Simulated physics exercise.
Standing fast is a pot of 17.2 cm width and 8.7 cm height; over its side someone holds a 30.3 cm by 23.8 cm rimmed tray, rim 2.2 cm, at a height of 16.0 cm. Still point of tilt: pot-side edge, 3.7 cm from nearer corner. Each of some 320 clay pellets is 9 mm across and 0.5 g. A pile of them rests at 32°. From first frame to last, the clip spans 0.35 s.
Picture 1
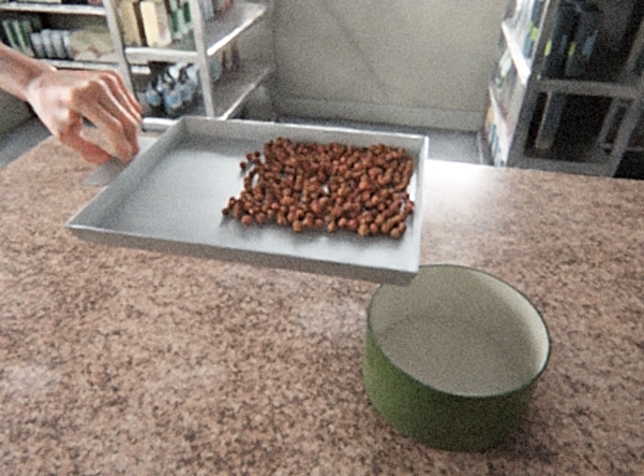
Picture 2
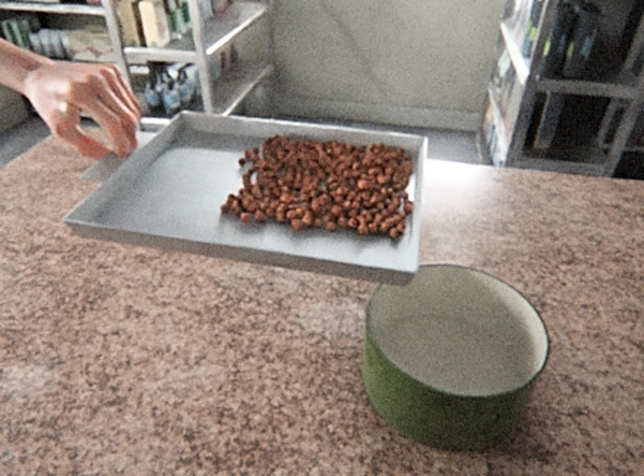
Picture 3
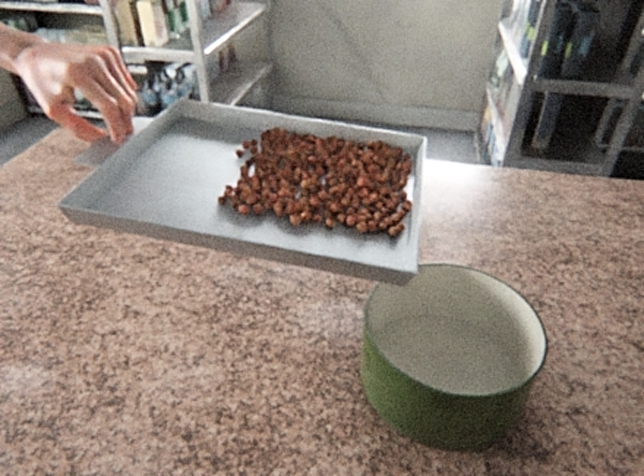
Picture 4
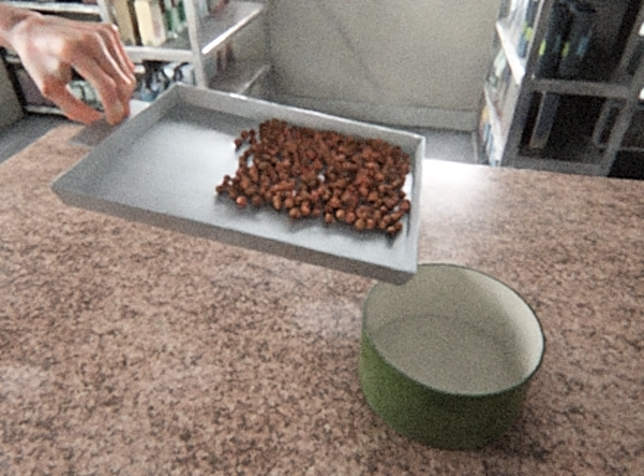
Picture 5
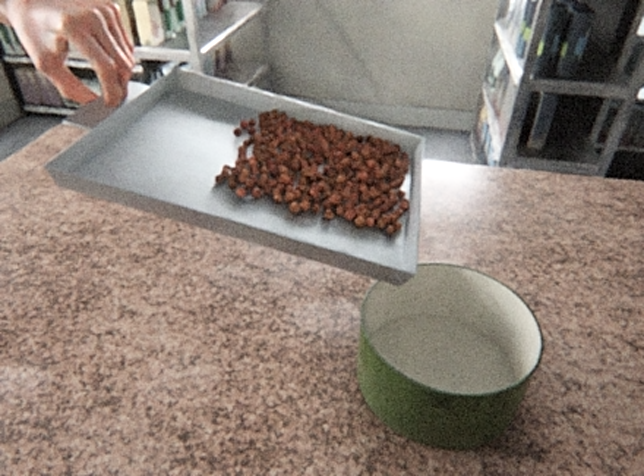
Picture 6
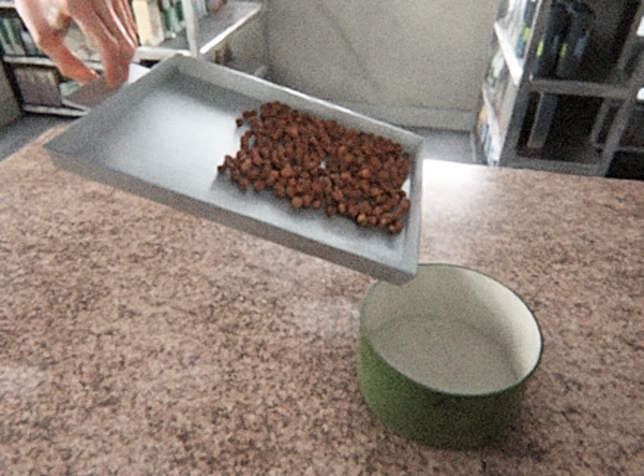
In the video, a hand at the left raises one end of a gray rimmed tray holding reddish-brown pellets, gradually tilting it down toward a green pot on a speckled countertop, while the pellets stay clustered near the tray's right side.
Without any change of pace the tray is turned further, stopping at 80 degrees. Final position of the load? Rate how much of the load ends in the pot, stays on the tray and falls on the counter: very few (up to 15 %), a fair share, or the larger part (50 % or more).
Pot: A fair share; tray: A fair share; counter: A fair share.
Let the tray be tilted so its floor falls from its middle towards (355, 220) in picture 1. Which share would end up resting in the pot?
Some 85 per cent.
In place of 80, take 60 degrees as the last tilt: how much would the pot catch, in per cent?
Around 0 %, I reckon.
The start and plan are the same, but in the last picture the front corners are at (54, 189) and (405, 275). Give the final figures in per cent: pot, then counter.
Split: Pot = 65, counter = 25.
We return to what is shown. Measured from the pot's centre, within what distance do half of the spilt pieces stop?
Distance: Around 16 cm.
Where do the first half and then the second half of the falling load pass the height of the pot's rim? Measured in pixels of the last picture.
First half close to (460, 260), second half close to (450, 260).
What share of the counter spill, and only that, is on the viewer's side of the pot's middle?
About 0 per cent.
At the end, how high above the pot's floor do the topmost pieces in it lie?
1.5 cm.
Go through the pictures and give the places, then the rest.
In the first picture, tray tilt 0 degrees, front corners at (75, 222) and (410, 266); middle of the pieces at (334, 181); pot at (456, 320).
In the second picture, tray tilt 1 degrees, front corners at (72, 217) and (409, 266); middle of the pieces at (333, 179).
In the third picture, tray tilt 4 degrees, front corners at (66, 202) and (409, 266), lowest corner right front; middle of the pieces at (332, 175).
In the fourth picture, tray tilt 8 degrees, front corners at (60, 183) and (409, 267), lowest corner right front; middle of the pieces at (331, 170).
In the fifth picture, tray tilt 12 degrees, front corners at (55, 164) and (409, 267), lowest corner right front; middle of the pieces at (331, 165).
In the sixth picture, tray tilt 15 degrees, front corners at (54, 144) and (410, 268), lowest corner right front; middle of the pieces at (332, 161); pot at (449, 319).
Then, 0.58 s after the last picture, tilt 46 degrees; the tray holds 100 %, the pot 0 %.
Then, 0.97 s after the last picture, tilt 66 degrees; the tray holds 100 %, the pot 0 %.
Then, 1.44 s after the last picture, tilt 80 degrees; the tray holds 90 %, the pot 0 %.
In the end, pot 30 %, tray 35 %, counter 35 %.
